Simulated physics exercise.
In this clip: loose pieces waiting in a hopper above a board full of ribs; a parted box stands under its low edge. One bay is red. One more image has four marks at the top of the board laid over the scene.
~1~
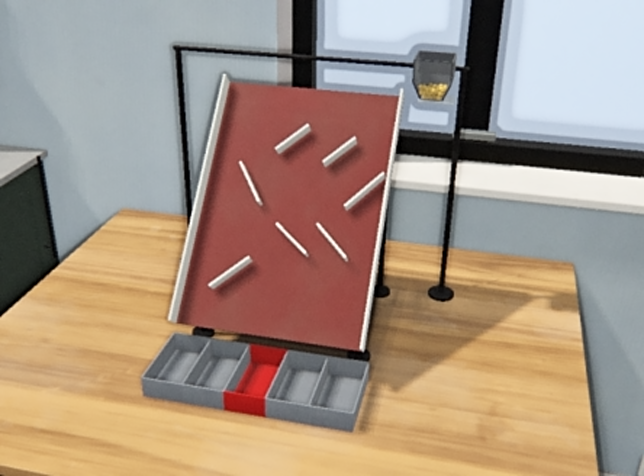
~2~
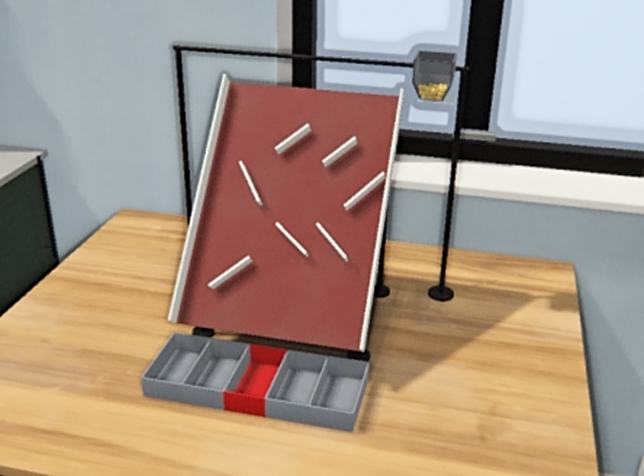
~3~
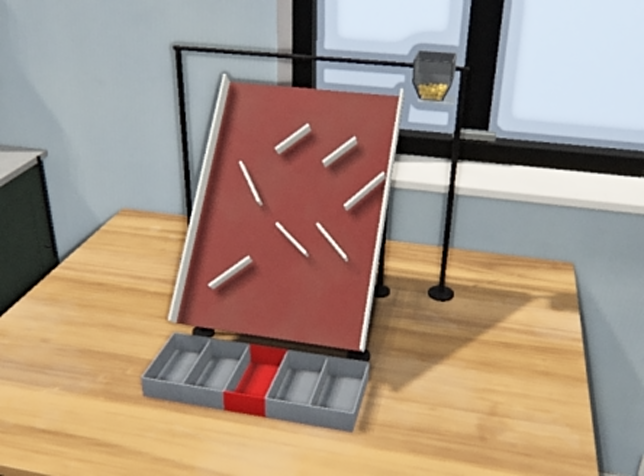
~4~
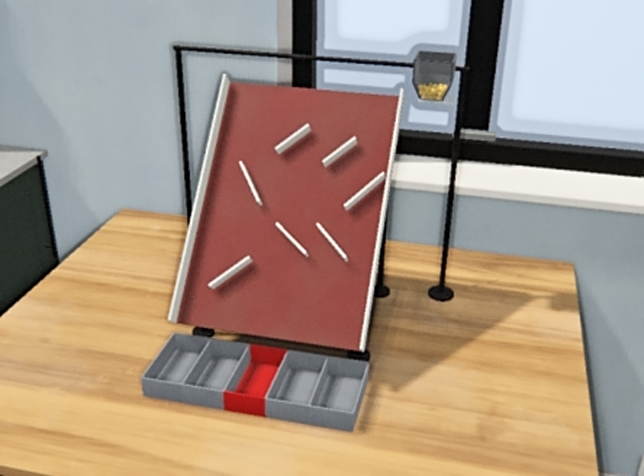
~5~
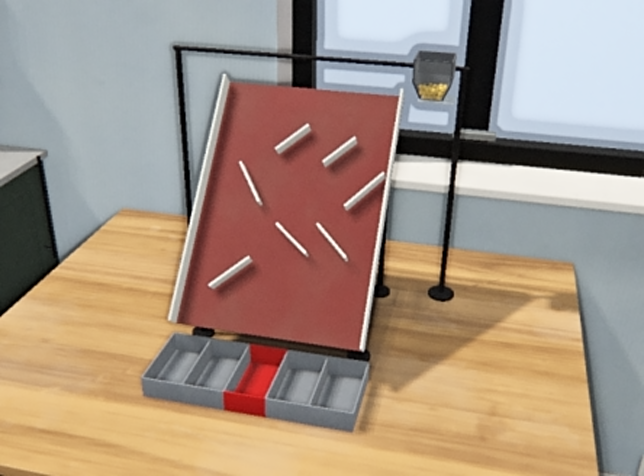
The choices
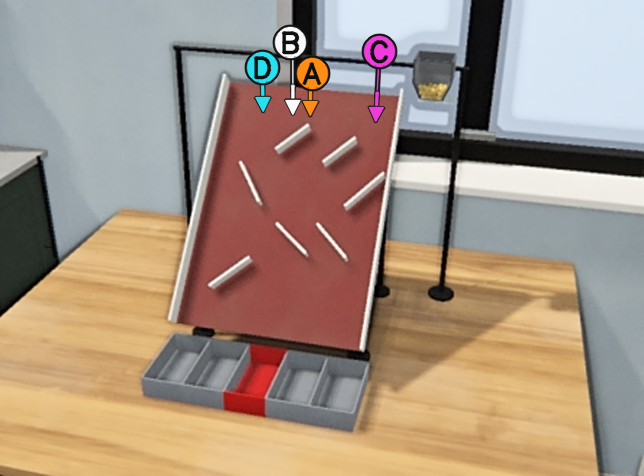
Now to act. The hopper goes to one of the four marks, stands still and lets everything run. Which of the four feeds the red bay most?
Mark B does it best.
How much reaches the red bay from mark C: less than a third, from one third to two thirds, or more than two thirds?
Mark C gives less than a third.
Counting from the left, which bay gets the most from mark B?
It is the third one.
On the marked copy, mark A meets the board at (310, 110); mark B meets the board at (292, 109); mark C meets the board at (375, 116); mark D meets the board at (263, 106).
With A, close to half in the red bay, close to half in other bays, only a few outside the box.
With B, close to two thirds in the red bay, close to a third in other bays, only a few outside the box.
With C, none at all in the red bay, all but a few in other bays, only a few held on the board.
With D, close to a third in the red bay, close to half in other bays, close to a quarter outside the box.
